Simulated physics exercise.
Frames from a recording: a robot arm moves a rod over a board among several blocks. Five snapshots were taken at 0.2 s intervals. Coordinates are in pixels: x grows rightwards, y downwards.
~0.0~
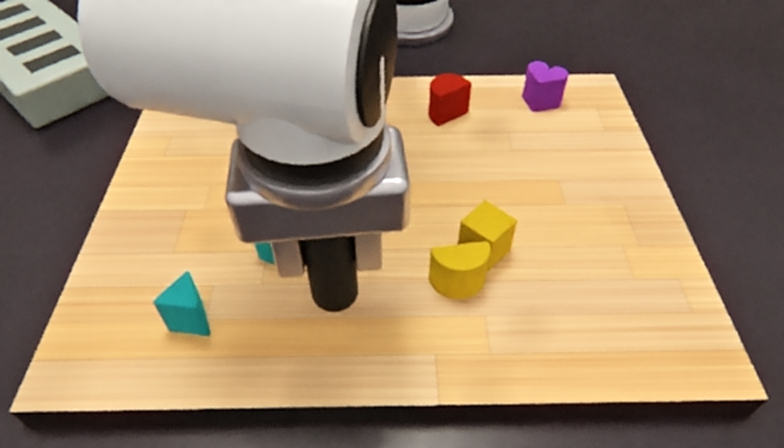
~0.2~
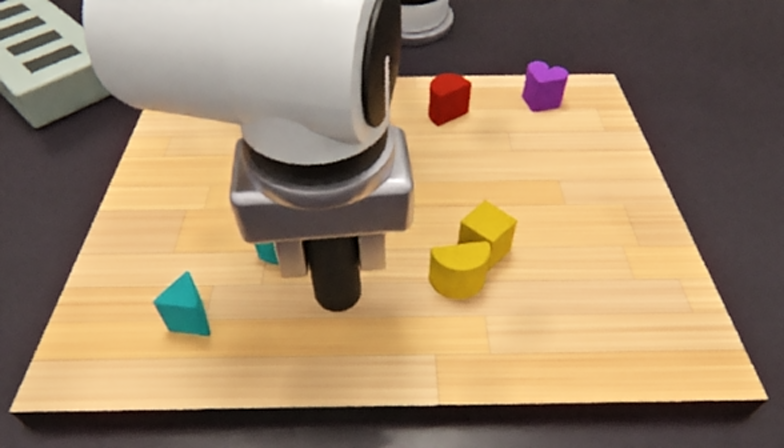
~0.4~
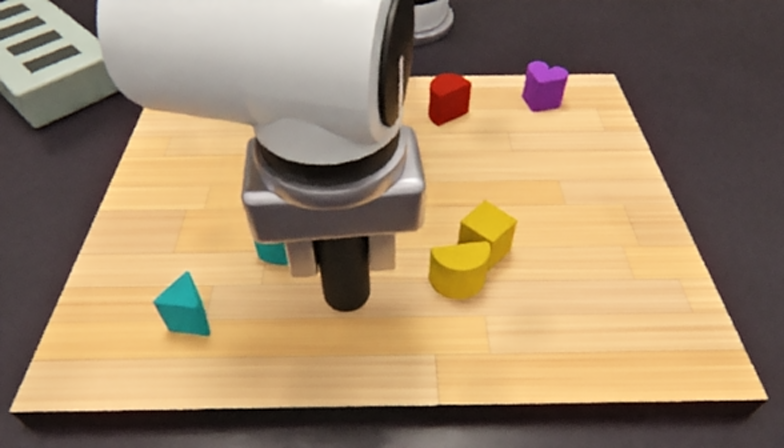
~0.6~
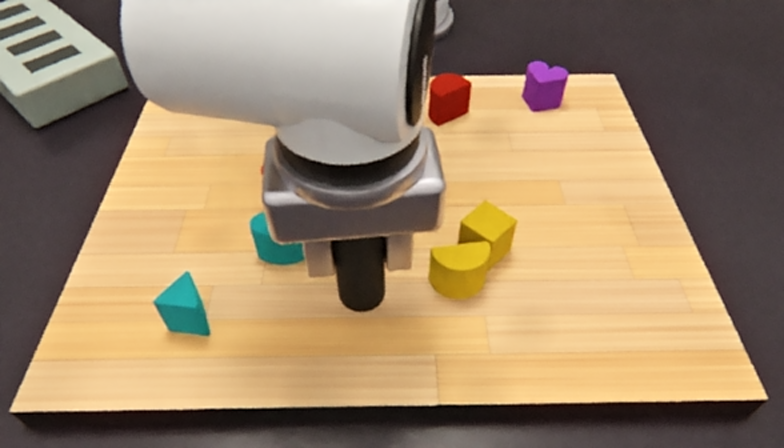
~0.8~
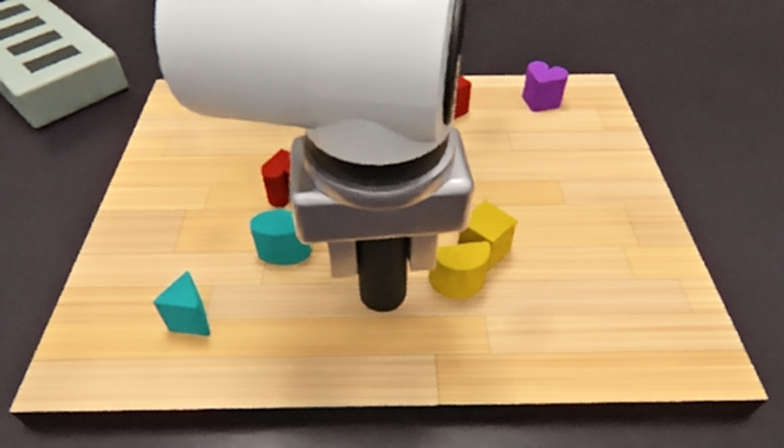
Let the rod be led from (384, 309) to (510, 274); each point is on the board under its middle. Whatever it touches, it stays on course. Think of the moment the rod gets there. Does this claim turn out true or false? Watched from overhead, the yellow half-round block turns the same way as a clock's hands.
My answer: True.
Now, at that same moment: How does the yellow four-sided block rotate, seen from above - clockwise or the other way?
Seen from overhead, it turns anticlockwise.
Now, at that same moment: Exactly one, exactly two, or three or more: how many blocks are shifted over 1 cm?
That's two.
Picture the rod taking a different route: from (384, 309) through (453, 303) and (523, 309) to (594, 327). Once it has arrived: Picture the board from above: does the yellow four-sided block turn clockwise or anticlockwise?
It swings round anticlockwise.
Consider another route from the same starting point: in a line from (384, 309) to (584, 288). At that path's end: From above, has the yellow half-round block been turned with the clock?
No.
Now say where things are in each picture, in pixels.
The first picture shows tip of the rod at (335, 294), middles of tops, yellow half-round block at (463, 254), yellow four-sided block at (489, 220).
The second picture shows rod at (338, 294), nothing pushed.
The third picture shows rod at (347, 294), nothing pushed.
The fourth picture shows rod at (362, 294), nothing pushed.
The fifth picture shows rod at (383, 294), yellow half-round block at (463, 254), yellow four-sided block at (489, 220).
The first path, step by step. One third of the way, rod at (428, 282); yellow half-round block at (472, 252).
Two thirds of the way, rod at (472, 270); yellow half-round block at (518, 247), turned 30° clockwise; yellow four-sided block at (498, 214), turned 30° anticlockwise.
At the end, rod at (513, 258); yellow half-round block at (561, 241), turned 45° clockwise; yellow four-sided block at (502, 210), turned 50° anticlockwise.
